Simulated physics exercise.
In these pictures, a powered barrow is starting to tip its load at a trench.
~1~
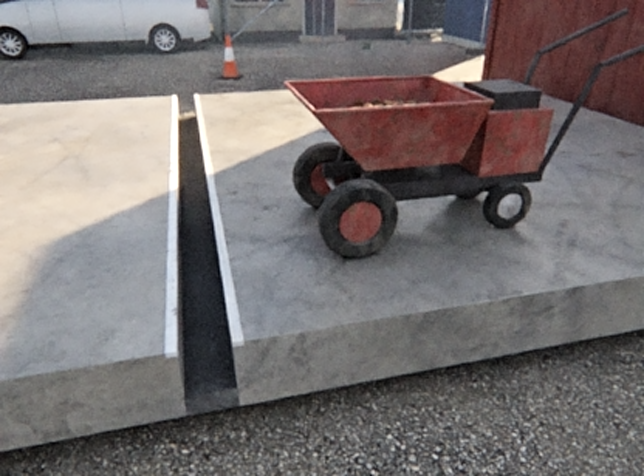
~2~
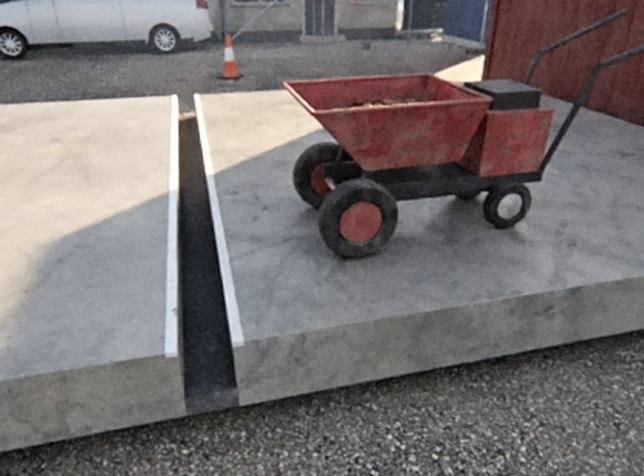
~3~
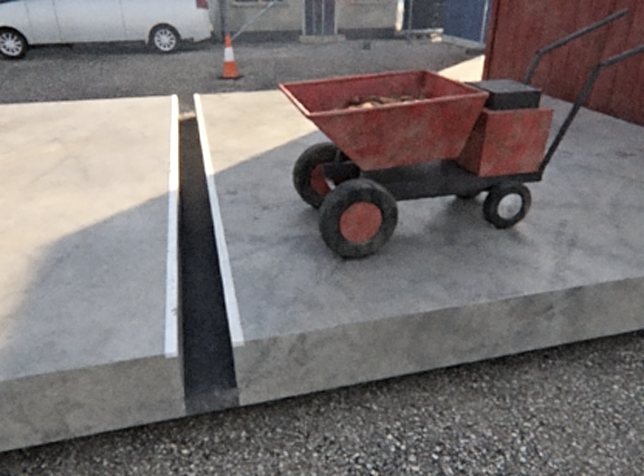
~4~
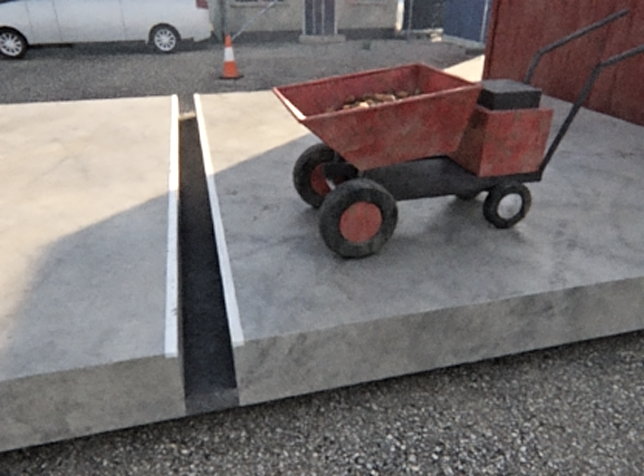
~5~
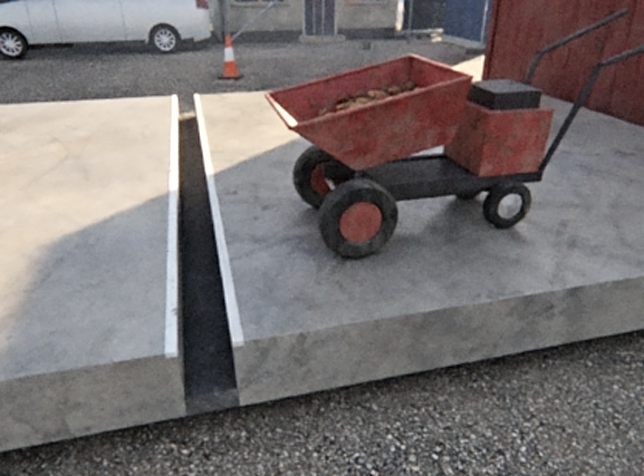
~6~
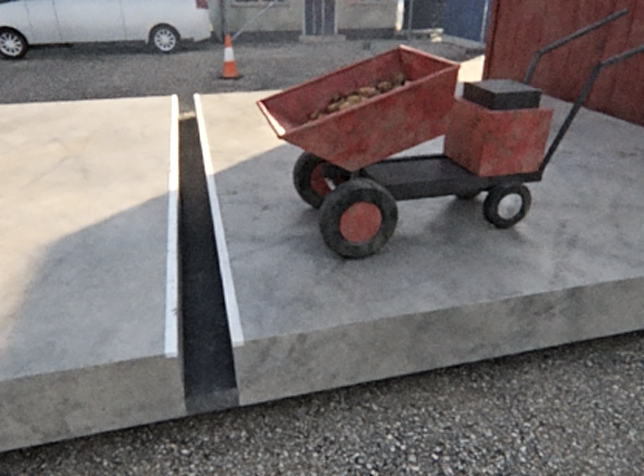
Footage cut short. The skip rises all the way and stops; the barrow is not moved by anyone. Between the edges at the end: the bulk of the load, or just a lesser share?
The trench is going to be left with upwards of half the load.
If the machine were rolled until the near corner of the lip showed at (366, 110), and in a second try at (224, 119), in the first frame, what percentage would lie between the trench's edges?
40 and 0 percent, in that order.
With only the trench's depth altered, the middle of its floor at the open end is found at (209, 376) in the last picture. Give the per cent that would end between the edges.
About 70 per cent.
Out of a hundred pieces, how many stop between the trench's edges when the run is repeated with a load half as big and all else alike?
I'd say close to 100 per cent of it.
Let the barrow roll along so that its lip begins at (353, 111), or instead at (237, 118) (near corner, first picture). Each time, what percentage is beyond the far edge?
0 and 90 percent, in that order.
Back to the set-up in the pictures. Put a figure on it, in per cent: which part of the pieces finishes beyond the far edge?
I'd put it at around 5 percent.
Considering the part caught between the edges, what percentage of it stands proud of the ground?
Estimate: Around 10 %.
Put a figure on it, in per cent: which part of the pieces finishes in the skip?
I'd say around 0 per cent.
Soon after the last picture, skip tipped steeply; all in the skip.
A little later, skip tipped right over; most in the skip; a small part short of the trench; a small part in or heaped over the trench; a stray few falling.
Later still, skip tipped right over; a small part in the skip; a small part short of the trench; most in or heaped over the trench; a small part beyond it.
By the end, skip tipped right over; a stray few in the skip; a small part short of the trench; most in or heaped over the trench; a small part beyond it.
